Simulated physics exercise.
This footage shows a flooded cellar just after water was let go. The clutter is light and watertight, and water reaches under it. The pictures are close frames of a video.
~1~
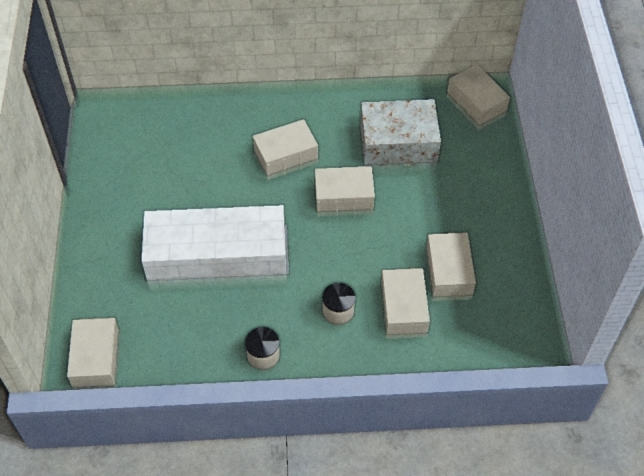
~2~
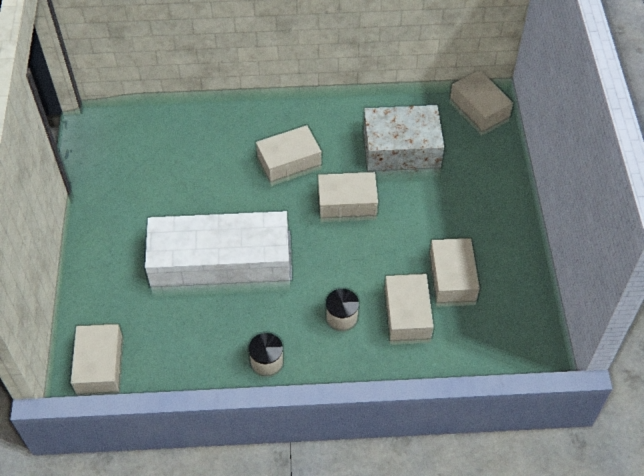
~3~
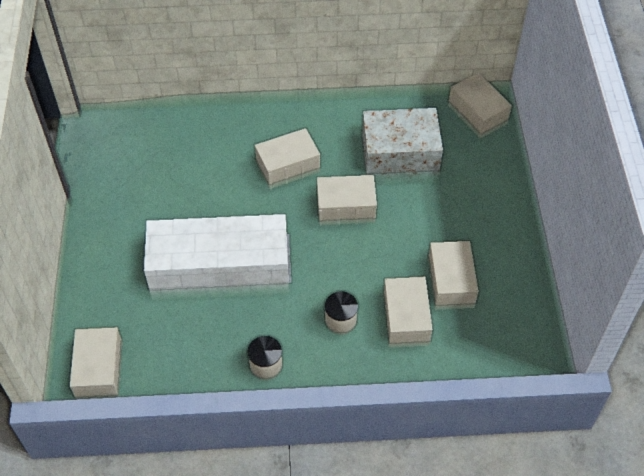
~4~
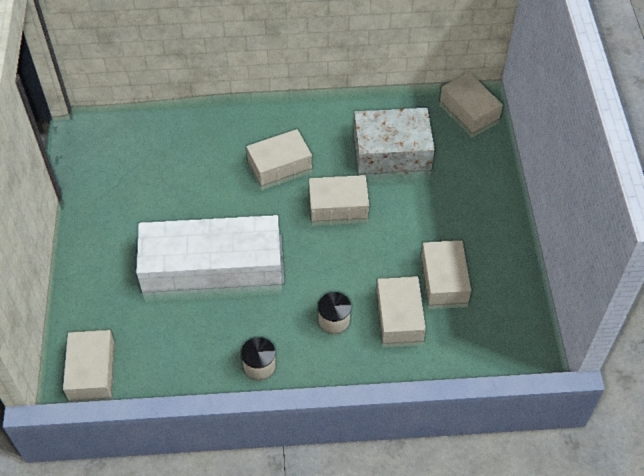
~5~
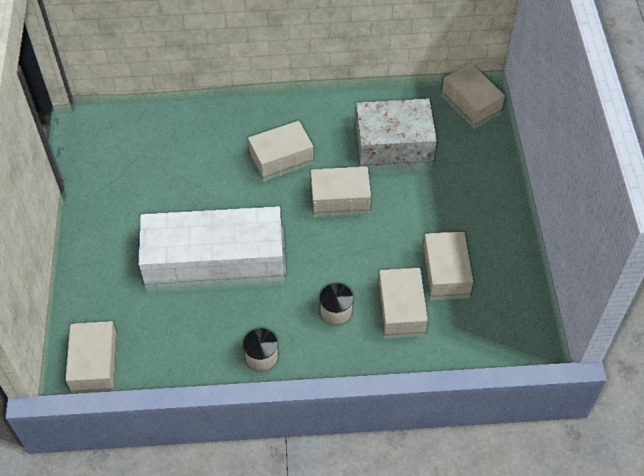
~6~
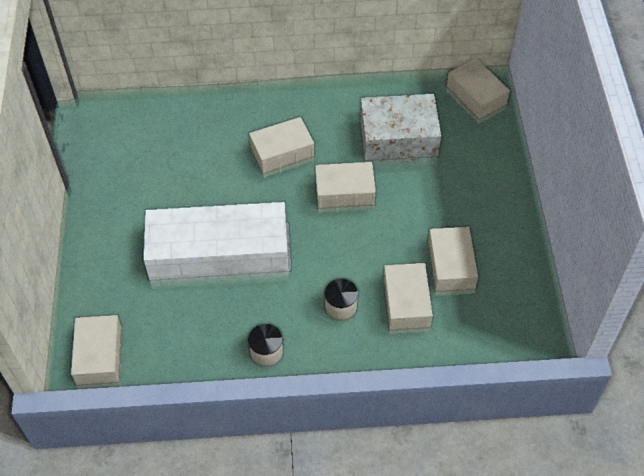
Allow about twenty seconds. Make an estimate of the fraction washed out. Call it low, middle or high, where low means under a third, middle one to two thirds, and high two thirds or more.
Middle.
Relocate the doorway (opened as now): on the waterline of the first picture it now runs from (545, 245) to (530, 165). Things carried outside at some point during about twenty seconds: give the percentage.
Share out: Near 80 %.
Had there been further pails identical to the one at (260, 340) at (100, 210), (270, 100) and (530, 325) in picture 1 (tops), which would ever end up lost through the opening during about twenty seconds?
Result, in sequence: Ends up outside; ends up outside; never gets out.
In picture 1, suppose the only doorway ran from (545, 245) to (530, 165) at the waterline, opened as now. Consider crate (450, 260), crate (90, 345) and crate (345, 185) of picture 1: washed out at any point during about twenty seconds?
Lost, retained, lost.
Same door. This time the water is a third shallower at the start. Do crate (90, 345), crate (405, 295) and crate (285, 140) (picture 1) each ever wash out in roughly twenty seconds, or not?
So, in the listed order, they end up not lost, not lost and flushed out.
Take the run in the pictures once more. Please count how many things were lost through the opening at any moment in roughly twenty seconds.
3.
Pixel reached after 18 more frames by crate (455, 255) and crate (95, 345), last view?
(414, 240) and (76, 230), roughly.
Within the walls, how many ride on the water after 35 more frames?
I make it 5.
A moment on, 0 of 8 are out; 8 afloat.
Next, 1 of 8 are out; 7 afloat.
Later, 3 of 8 are out; 5 afloat.
In the end, 3 of 8 are out; 5 afloat.
